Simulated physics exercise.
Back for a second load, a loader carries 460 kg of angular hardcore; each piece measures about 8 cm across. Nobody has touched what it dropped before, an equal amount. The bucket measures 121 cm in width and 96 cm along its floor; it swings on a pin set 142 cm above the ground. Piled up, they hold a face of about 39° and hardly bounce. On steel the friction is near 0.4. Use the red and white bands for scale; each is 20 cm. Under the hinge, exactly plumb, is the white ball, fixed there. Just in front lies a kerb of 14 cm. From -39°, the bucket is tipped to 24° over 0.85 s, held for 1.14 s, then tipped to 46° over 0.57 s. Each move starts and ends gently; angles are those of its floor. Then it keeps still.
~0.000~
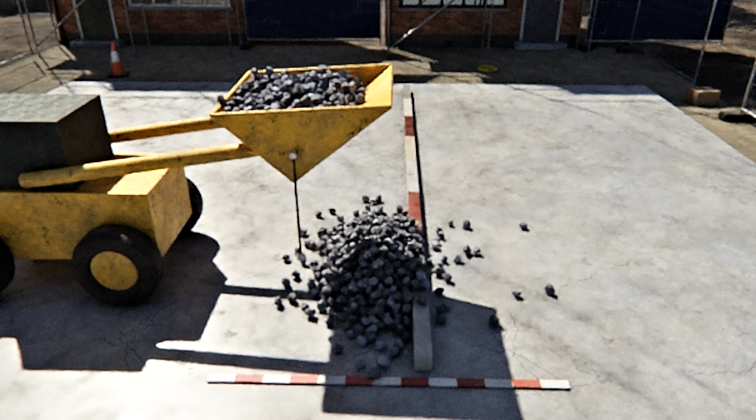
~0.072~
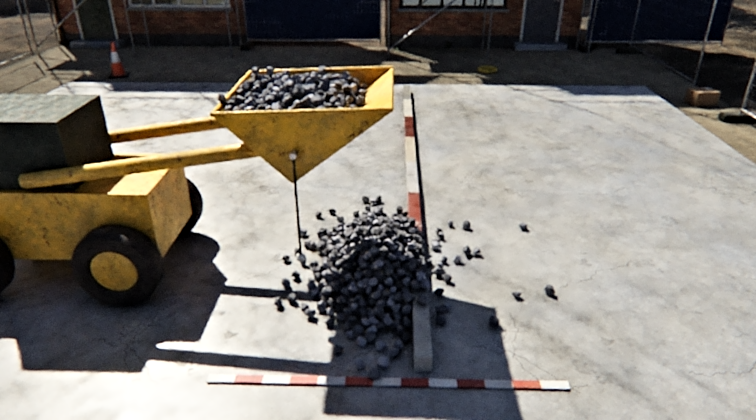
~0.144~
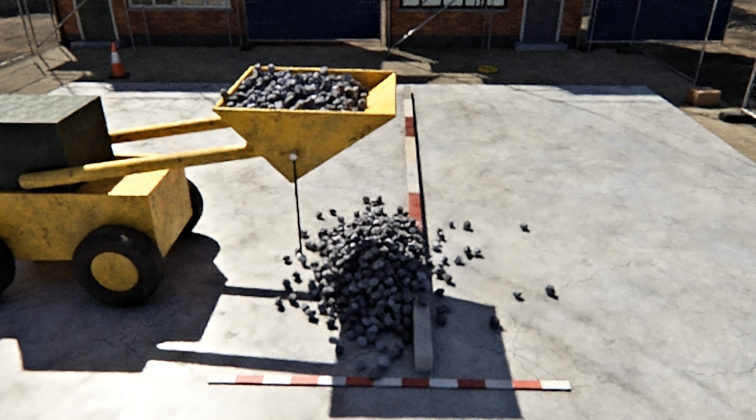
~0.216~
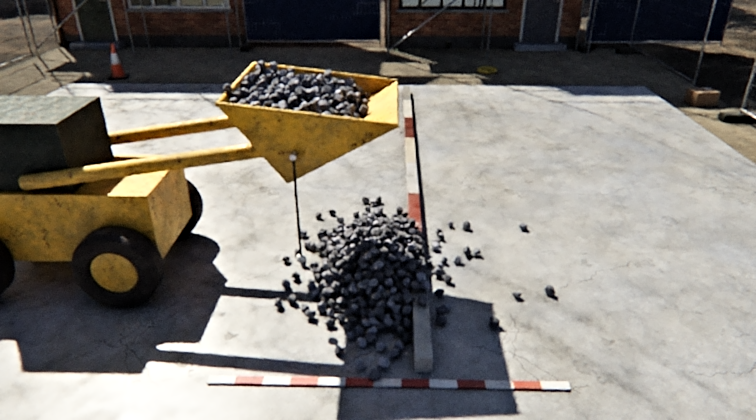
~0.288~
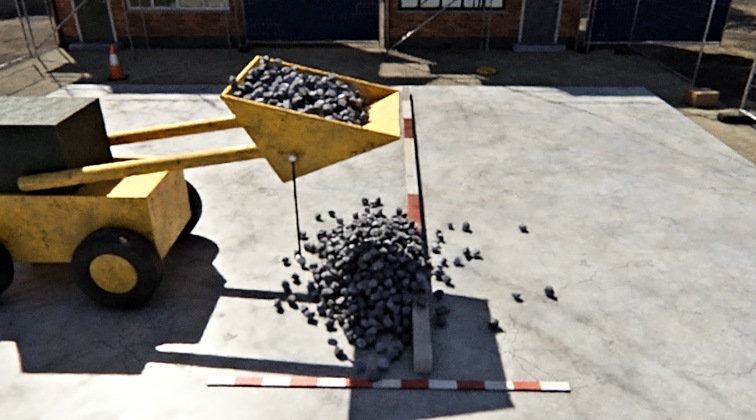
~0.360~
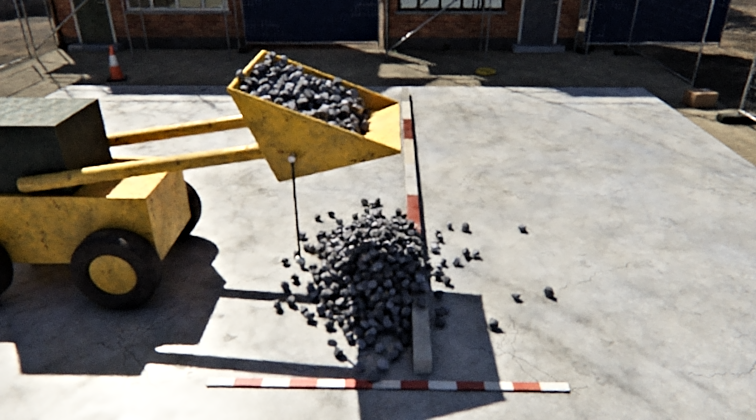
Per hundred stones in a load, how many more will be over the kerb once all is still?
60.
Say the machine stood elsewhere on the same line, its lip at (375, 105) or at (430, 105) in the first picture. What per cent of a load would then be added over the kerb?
Some 45 percent first and 85 percent second.
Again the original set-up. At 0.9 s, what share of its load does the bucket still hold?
Some 95 %, roughly, is held.
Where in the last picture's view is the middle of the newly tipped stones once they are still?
Middle: Approx. (431, 258) px.
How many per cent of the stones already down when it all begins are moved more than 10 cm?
Around 5 in a hundred.
After 0.6 s the floor is at 14°; in per cent of one load, 100 in the bucket, 96 on this side of the kerb, 4 over the kerb; the foremost stones are at (491, 259).
After 0.9 s the floor is at 24°; in per cent of one load, 96 in the bucket, 100 on this side of the kerb, 4 over the kerb; the foremost stones are at (491, 259).
After 3.0 s the floor is at 46°; in per cent of one load, 0 in the bucket, 137 on this side of the kerb, 63 over the kerb; the foremost stones are at (540, 273).
After 5.8 s the floor is at 46°; in per cent of one load, 0 in the bucket, 136 on this side of the kerb, 64 over the kerb; the foremost stones are at (540, 273). Net gain over the kerb, 60.
